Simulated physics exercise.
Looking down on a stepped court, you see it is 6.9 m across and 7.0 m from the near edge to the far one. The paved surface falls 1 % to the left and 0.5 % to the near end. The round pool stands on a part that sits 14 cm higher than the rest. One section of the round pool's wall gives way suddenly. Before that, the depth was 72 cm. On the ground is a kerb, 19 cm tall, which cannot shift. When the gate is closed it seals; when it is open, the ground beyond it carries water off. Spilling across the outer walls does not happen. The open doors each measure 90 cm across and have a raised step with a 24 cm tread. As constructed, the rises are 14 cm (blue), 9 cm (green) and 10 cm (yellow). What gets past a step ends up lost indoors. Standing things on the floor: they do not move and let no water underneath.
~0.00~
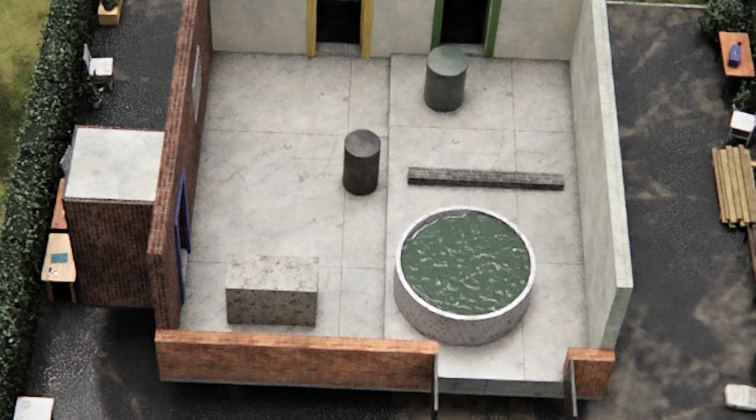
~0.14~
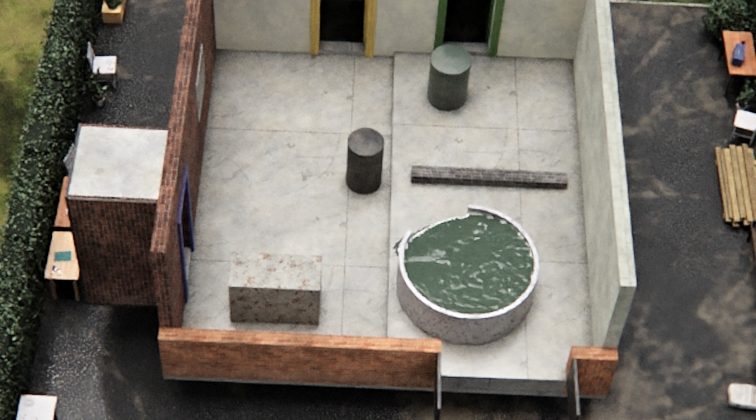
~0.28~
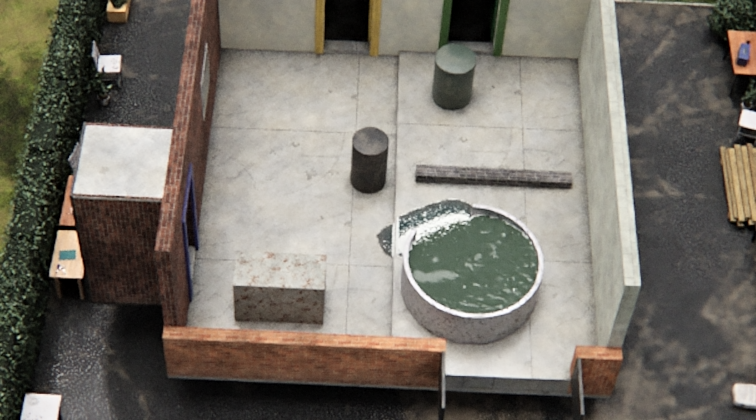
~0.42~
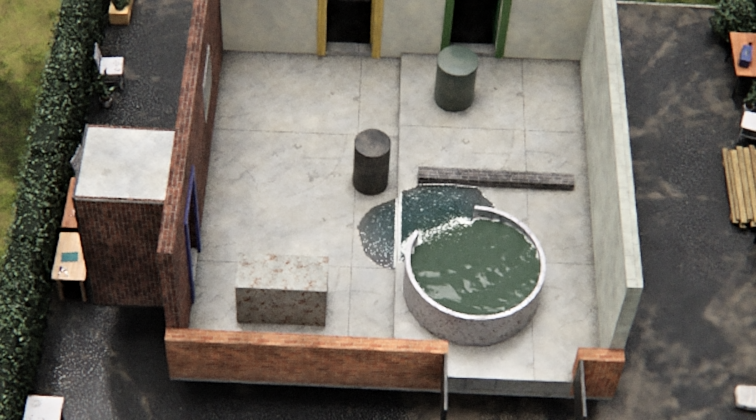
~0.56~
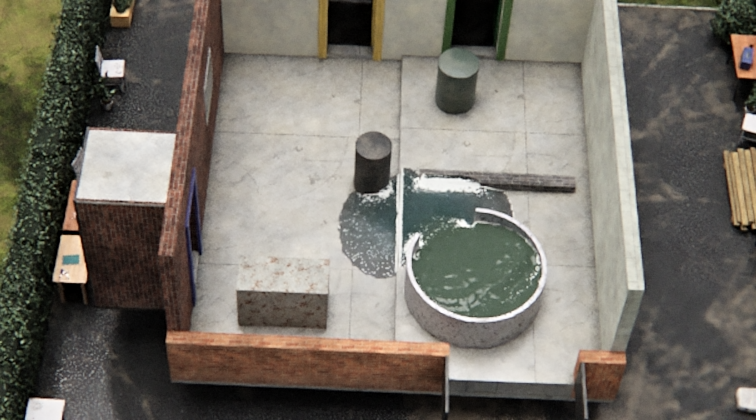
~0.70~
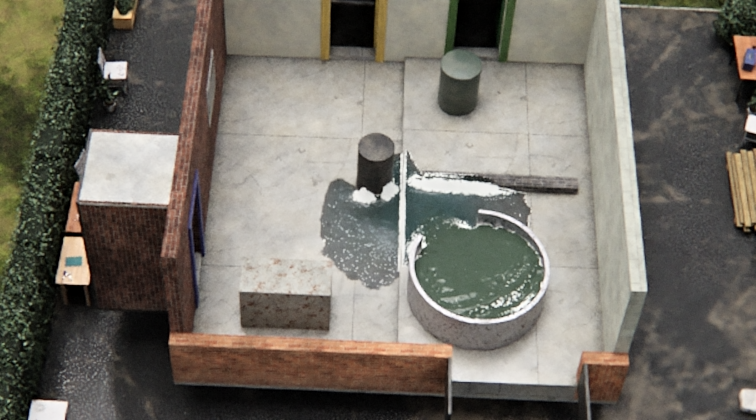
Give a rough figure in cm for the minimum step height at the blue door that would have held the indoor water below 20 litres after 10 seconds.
8 cm.
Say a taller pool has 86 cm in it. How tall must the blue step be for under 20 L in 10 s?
The step needs to be some 10.0 cm.
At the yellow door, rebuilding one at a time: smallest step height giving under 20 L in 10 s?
At the yellow door it takes roughly 15 centimetres.
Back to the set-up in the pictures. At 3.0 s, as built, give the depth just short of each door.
Depths, in cm - blue: 8, green: 0, yellow: 20.
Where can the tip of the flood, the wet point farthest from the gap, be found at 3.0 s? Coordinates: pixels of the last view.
Lab note: Front tip approx. (227, 60).
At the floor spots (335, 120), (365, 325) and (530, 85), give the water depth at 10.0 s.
Close to 6, 7 and 1 cm deep.
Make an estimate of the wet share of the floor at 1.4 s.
Some 25 in a hundred.
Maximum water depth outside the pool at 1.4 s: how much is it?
Up to some 42 centimetres, I'd say.
After 1.4 s water covers 25 % of the floor, deepest (42 cm) near (391, 199); it has not reached the blue door.
After 3.0 s water covers 60 % of the floor, deepest (32 cm) near (391, 199); 8 cm at the blue door, 0 litres in over its 14 cm step.
After 10.0 s water covers 85 % of the floor, deepest (14 cm) near (194, 325); 12 cm at the blue door, 0 litres in over its 14 cm step.
At the blue door as built, the water arrived by 2.5 s and peaked near 13 cm at 9.2 s.
With a step of 7 cm, 32 litres would have come in within the 10 s; with 9.5 cm, 7 litres. So under 20 litres takes about 8 cm.
